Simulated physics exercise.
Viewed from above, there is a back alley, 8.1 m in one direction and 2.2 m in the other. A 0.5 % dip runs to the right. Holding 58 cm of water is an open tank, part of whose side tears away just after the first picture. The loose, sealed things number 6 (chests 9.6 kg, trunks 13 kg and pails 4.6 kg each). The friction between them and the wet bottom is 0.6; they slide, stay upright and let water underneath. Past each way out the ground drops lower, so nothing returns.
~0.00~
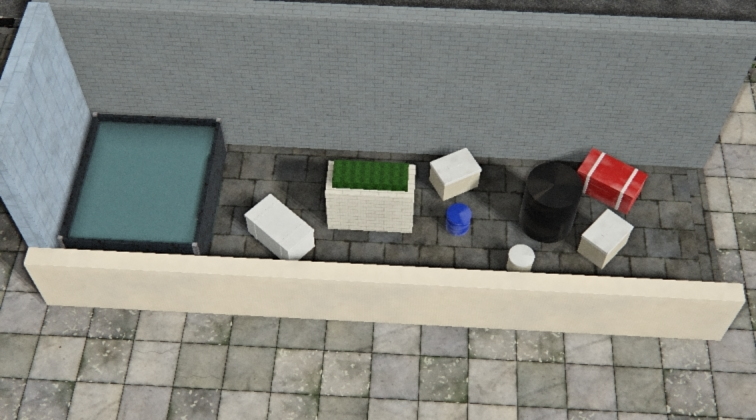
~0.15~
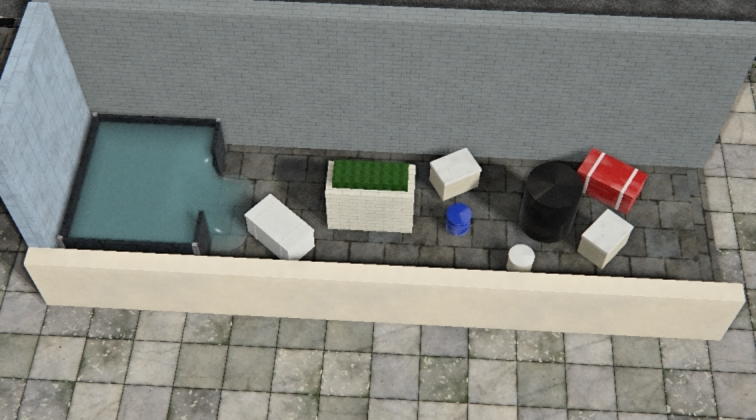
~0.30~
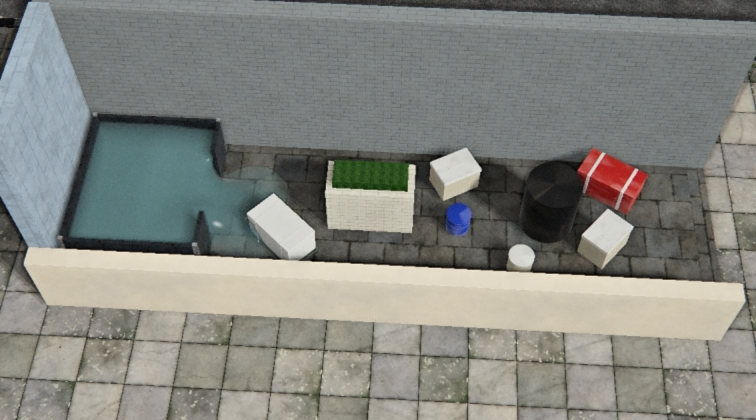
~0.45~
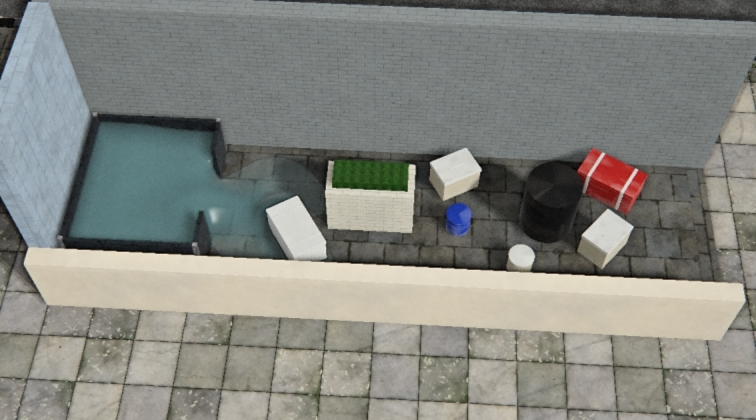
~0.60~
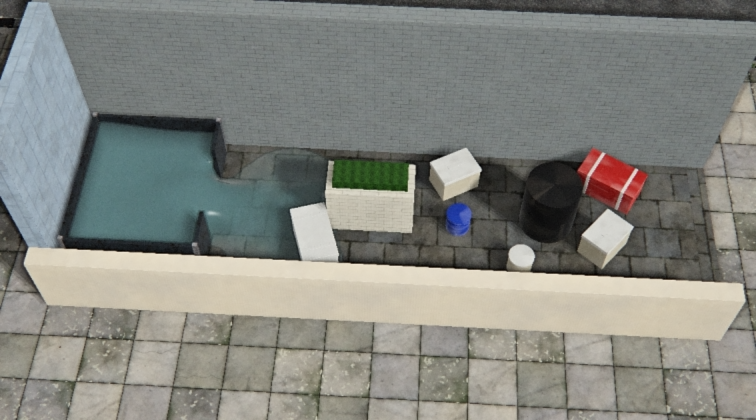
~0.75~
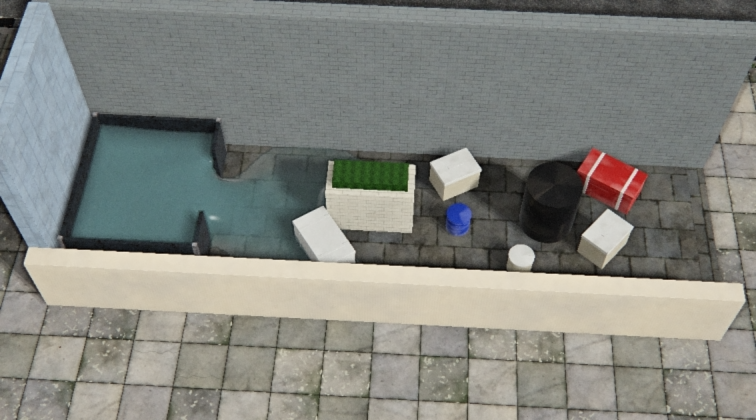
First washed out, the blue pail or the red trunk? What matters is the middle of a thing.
The red one goes first.
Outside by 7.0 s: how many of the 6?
The count is 5.
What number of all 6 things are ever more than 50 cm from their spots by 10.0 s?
6.
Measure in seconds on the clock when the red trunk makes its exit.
That happens at about 3.5 s.
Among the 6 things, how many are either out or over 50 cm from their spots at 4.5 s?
By that point, 5.
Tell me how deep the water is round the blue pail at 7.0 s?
Depth: About 7 cm.
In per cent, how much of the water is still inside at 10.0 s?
Around 50 per cent of the water is still in there.
After 2.0 s the blue pail is near (464, 213), 0.1 m from its start, aground; the red trunk is near (613, 173), 0.0 m from its start, aground; 0 of 6 are out; 0 afloat.
After 4.5 s the blue pail is near (440, 209), 0.3 m from its start, afloat; the red trunk has gone out (at 3.6 s); 3 of 6 are out; 2 afloat.
After 7.0 s the blue pail is near (437, 184), 0.5 m from its start, afloat; the red trunk has gone out (at 3.6 s); 5 of 6 are out; 1 afloat.
After 10.0 s the blue pail is near (436, 210), 0.3 m from its start, aground; the red trunk has gone out (at 3.6 s); 5 of 6 are out; 0 afloat.
